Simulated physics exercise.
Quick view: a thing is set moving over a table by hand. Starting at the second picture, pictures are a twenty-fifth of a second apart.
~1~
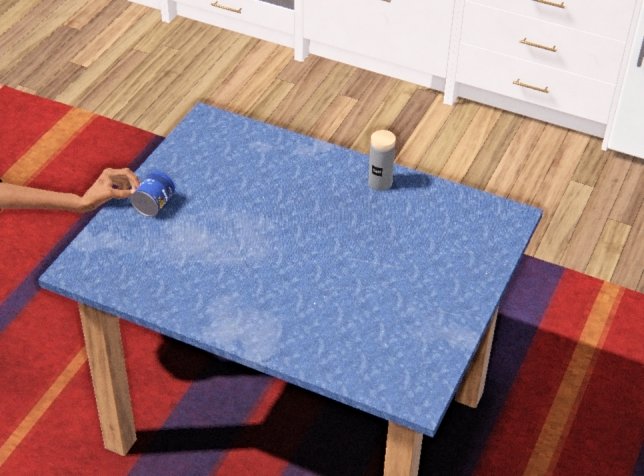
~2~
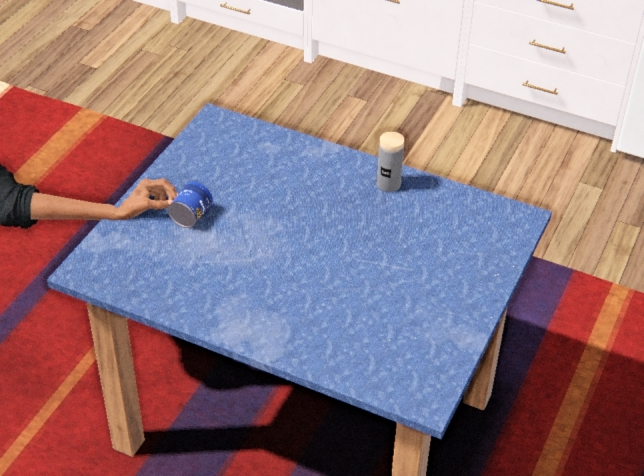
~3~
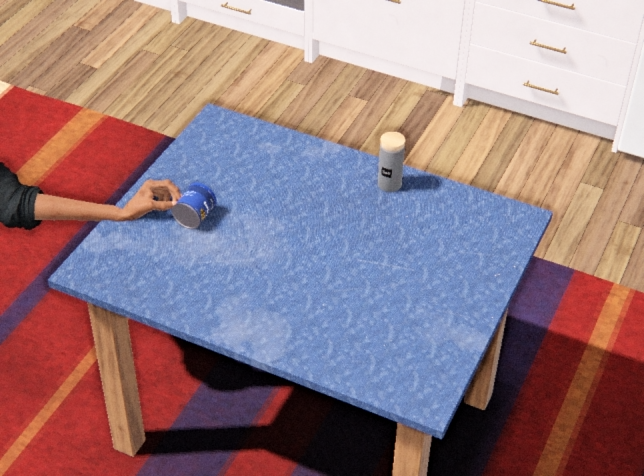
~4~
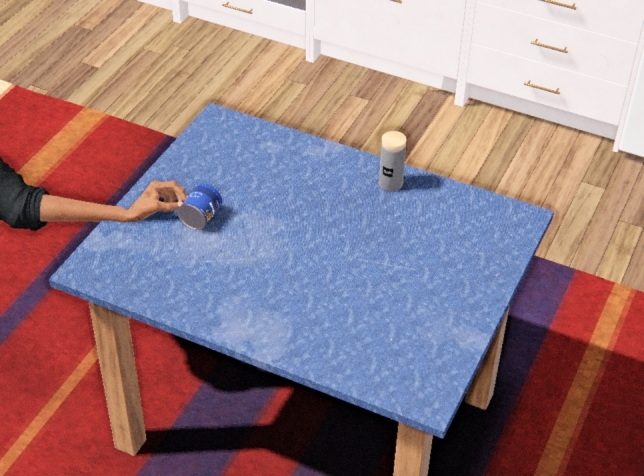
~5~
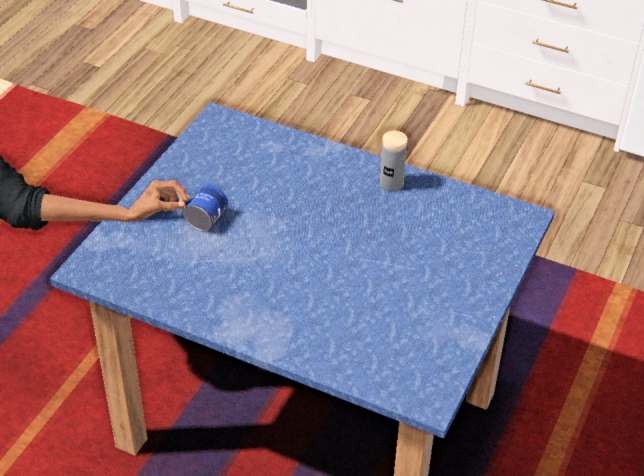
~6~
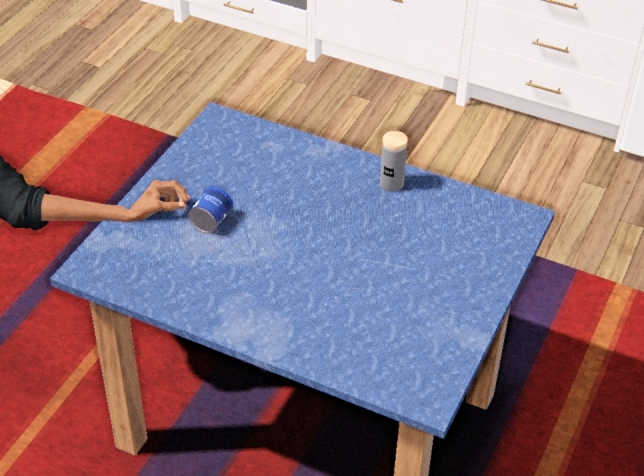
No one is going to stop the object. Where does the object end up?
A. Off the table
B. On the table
On the table (B).
Then, 0.10 s later than the last frame, blue tin moved about its own width near (221, 214).
Then, 0.20 s later than the last frame, blue tin moved about its own width near (230, 217).
Then, 0.40 s later than the last frame, blue tin moved about its own width near (242, 221).
When it is over, moved from the start, blue tin. End places, in pixels of the last picture, blue tin near (247, 223).
